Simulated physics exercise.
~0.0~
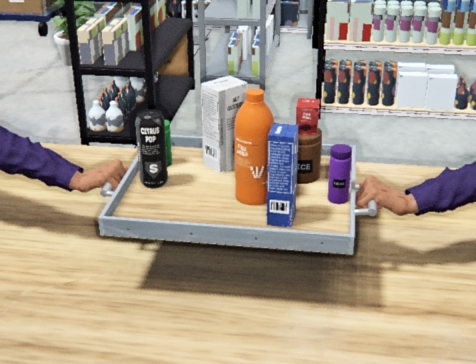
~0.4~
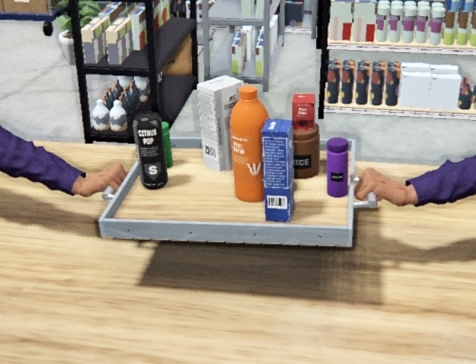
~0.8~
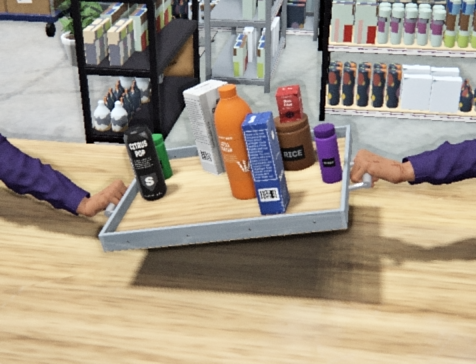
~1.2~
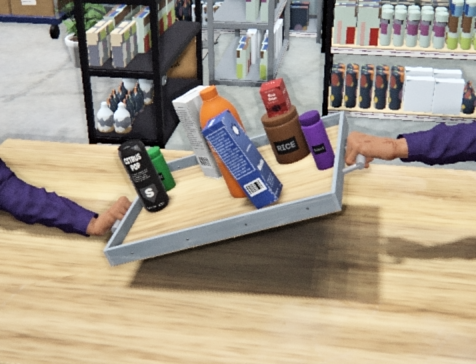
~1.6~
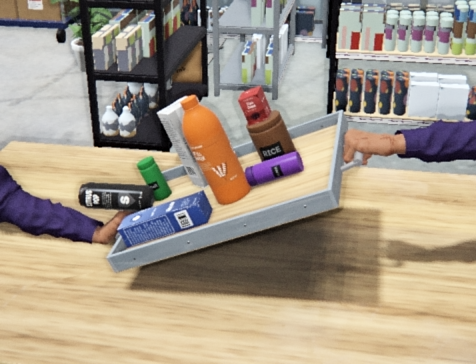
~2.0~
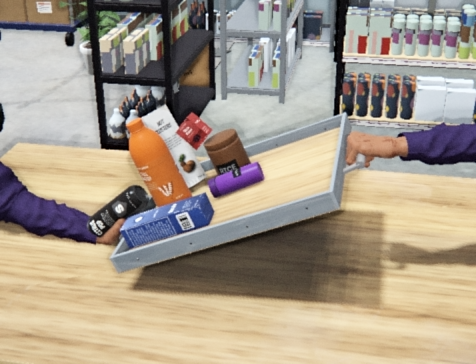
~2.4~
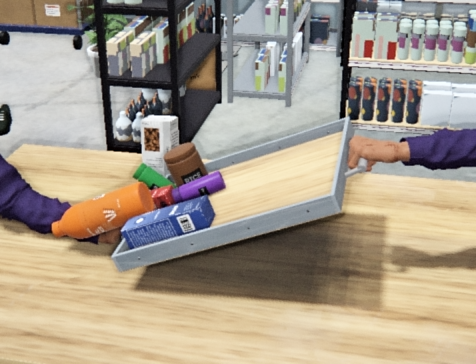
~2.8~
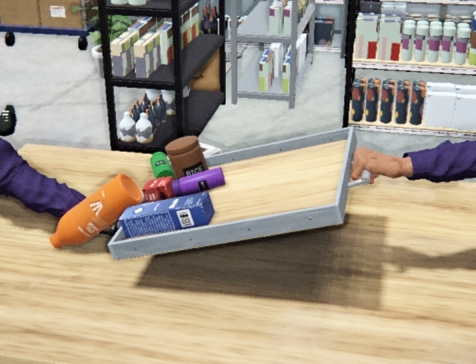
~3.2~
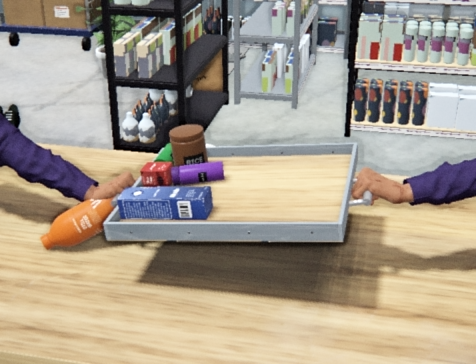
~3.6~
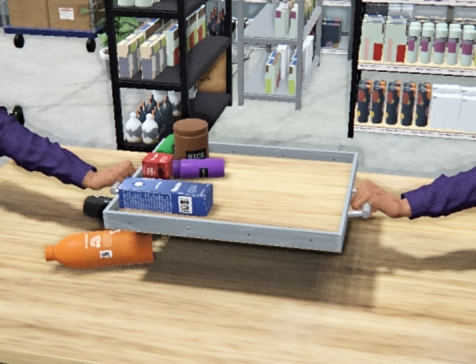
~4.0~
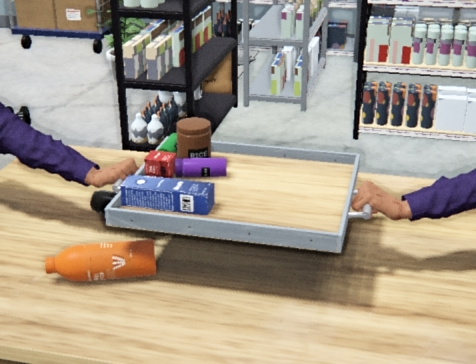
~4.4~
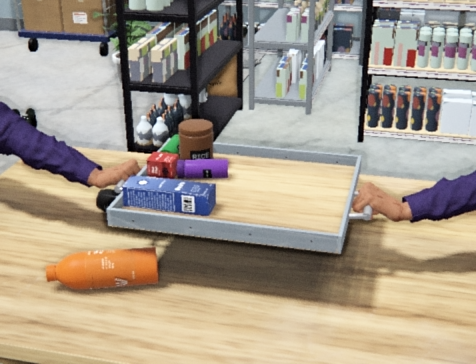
At the start, two hands hold a shallow tray level above a wooden counter, with bottles, cartons and other containers standing on it. The tray then tips, its left edge dropping, and the items lean and begin to slide left. The blue carton and purple shaker fall onto their sides, and the black can goes over the left edge. The orange bottle topples after it, tumbling off the low side as the rest bunch up there. The hands level the tray again, leaving the brown jar upright beside the fallen blue carton, red carton and purple shaker, while the orange bottle lies on the counter.
